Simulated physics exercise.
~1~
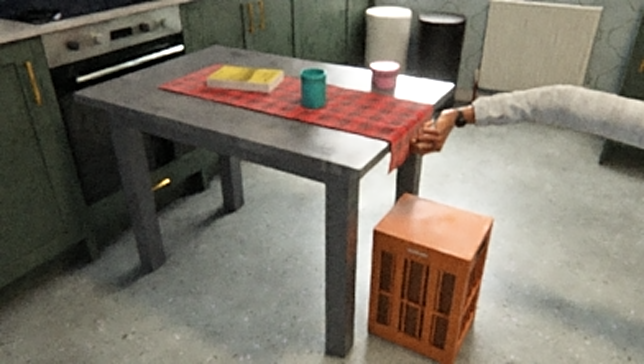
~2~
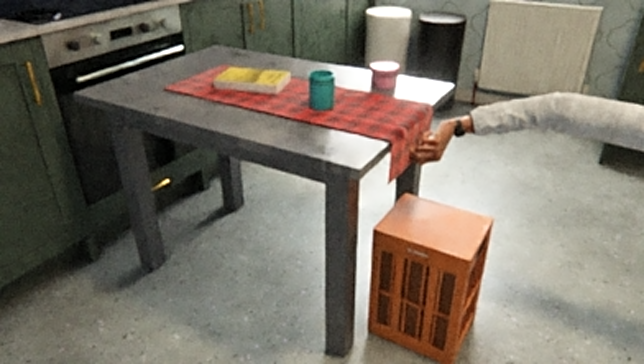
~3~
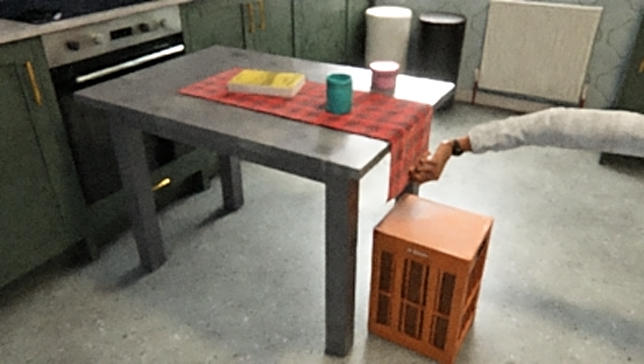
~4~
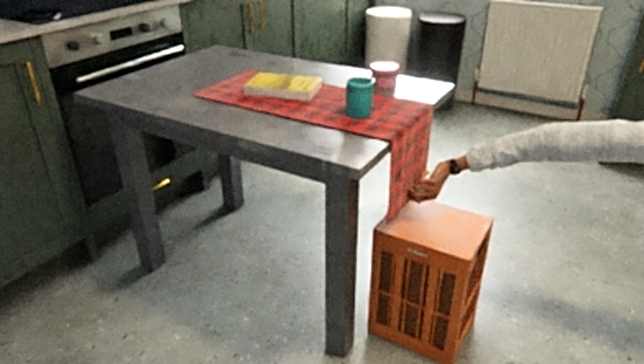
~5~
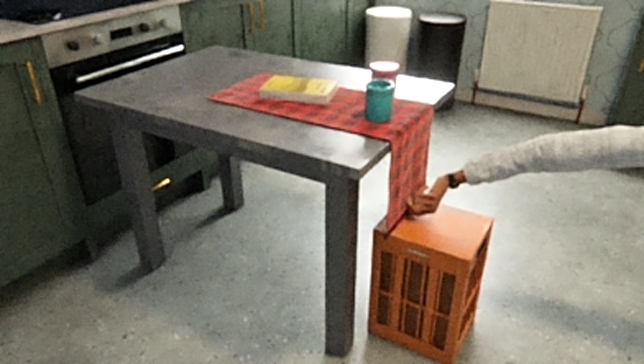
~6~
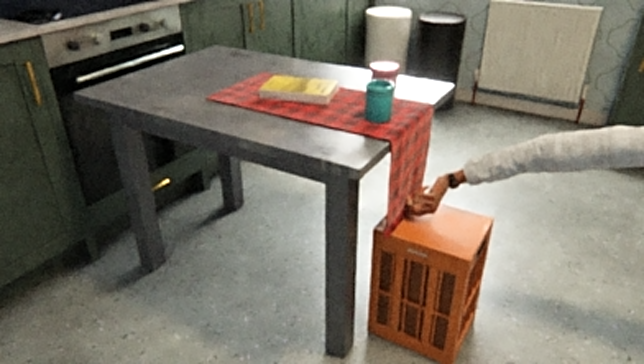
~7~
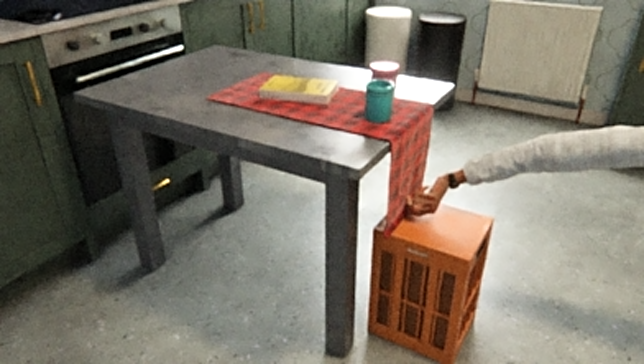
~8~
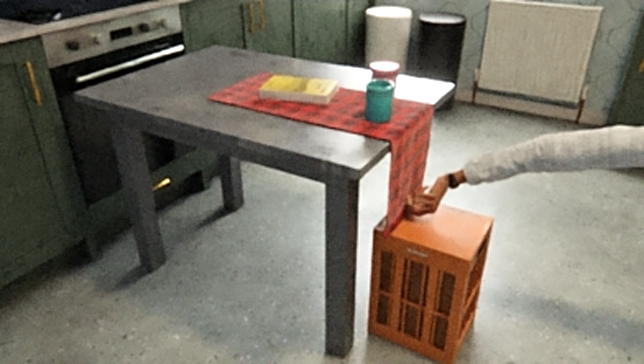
A hand draws the red cloth down to the crate, carrying the mug and book right.
